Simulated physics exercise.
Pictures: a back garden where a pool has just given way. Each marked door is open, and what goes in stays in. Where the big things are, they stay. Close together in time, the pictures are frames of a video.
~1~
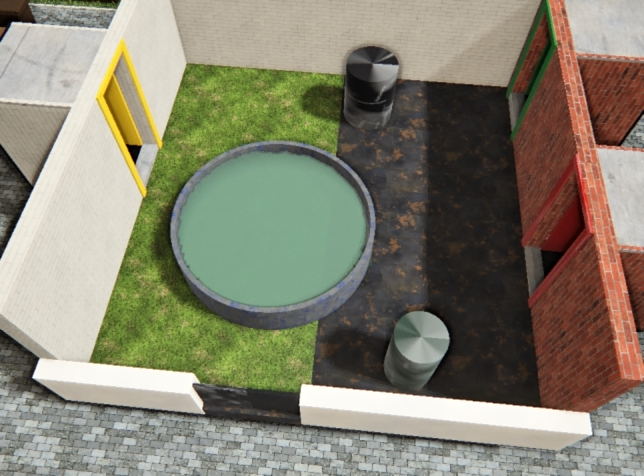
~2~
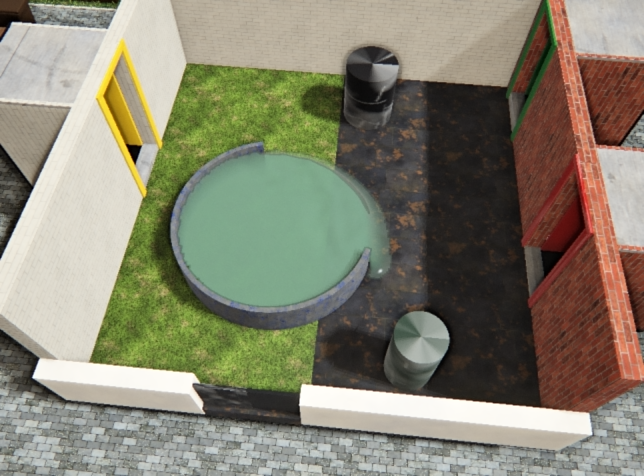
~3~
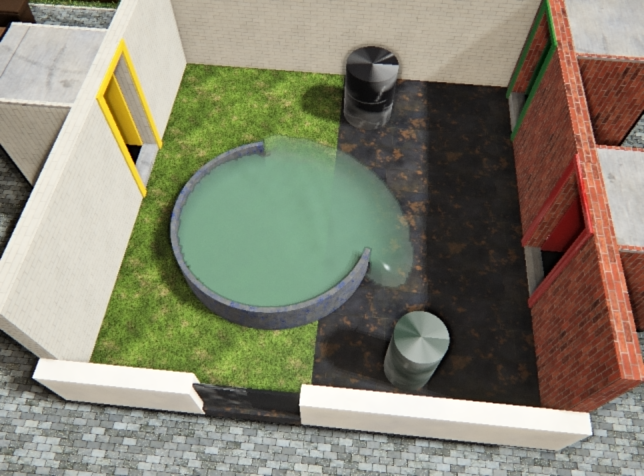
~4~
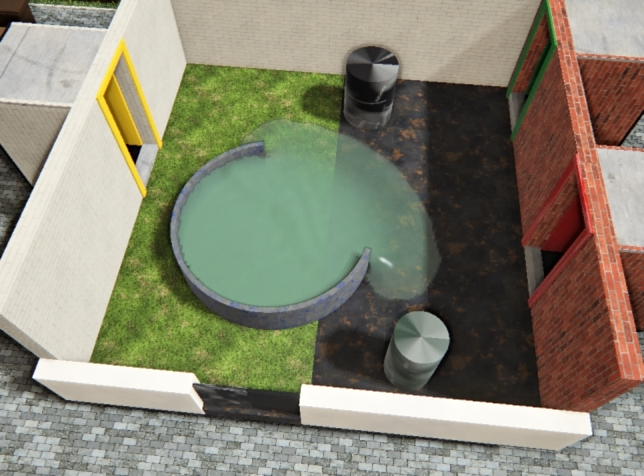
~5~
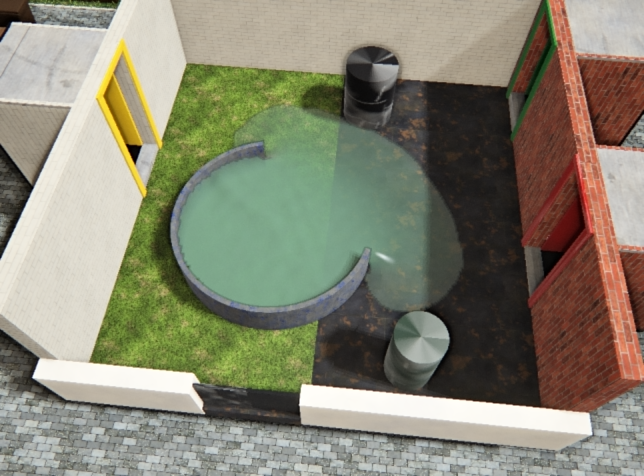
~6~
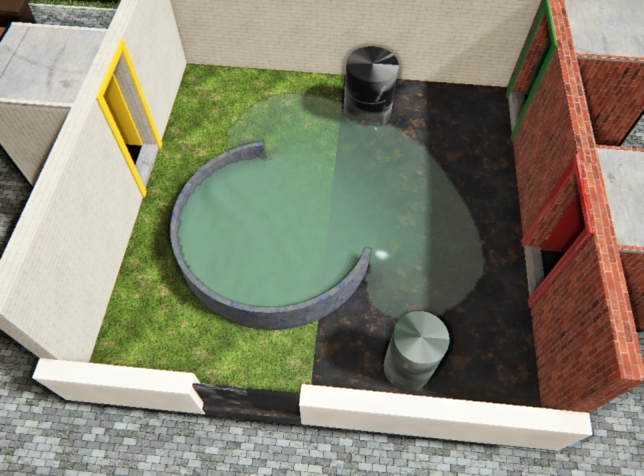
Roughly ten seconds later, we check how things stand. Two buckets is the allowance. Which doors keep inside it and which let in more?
Here is how it goes: The yellow door keeps inside it; the green door lets in more; the red door lets in more.
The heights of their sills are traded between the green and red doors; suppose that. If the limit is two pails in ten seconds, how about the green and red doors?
Outcome - green tops the limit, red comes up short.
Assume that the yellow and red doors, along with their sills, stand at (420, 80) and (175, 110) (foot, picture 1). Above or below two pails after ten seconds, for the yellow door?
Well, the yellow door overshoots.
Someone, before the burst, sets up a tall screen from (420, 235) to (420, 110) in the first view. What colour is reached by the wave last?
Last: The one in yellow.
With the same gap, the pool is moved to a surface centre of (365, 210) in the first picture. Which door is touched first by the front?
It's the door marked red, as it turns out.
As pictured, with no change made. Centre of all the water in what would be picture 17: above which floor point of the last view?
The spot I would choose is (347, 193).
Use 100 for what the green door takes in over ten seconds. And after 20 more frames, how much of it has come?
It comes to around 60 percent of the ten-second total.
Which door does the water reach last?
I pick the door marked yellow.
A moment on, water covers 50 % of the floor; the yellow door not reached, the green door not reached, the red door under two buckets in.
Next, water covers 55 % of the floor; the yellow door not reached, the green door wet at the sill, nothing in, the red door over two buckets in.
Then, water covers 65 % of the floor; the yellow door not reached, the green door over two buckets in, the red door far over two buckets in.
Later, water covers 85 % of the floor; the yellow door wet at the sill, nothing in, the green door over two buckets in, the red door far over two buckets in.
In the end, water covers 100 % of the floor; the yellow door under two buckets in, the green door over two buckets in, the red door far over two buckets in.
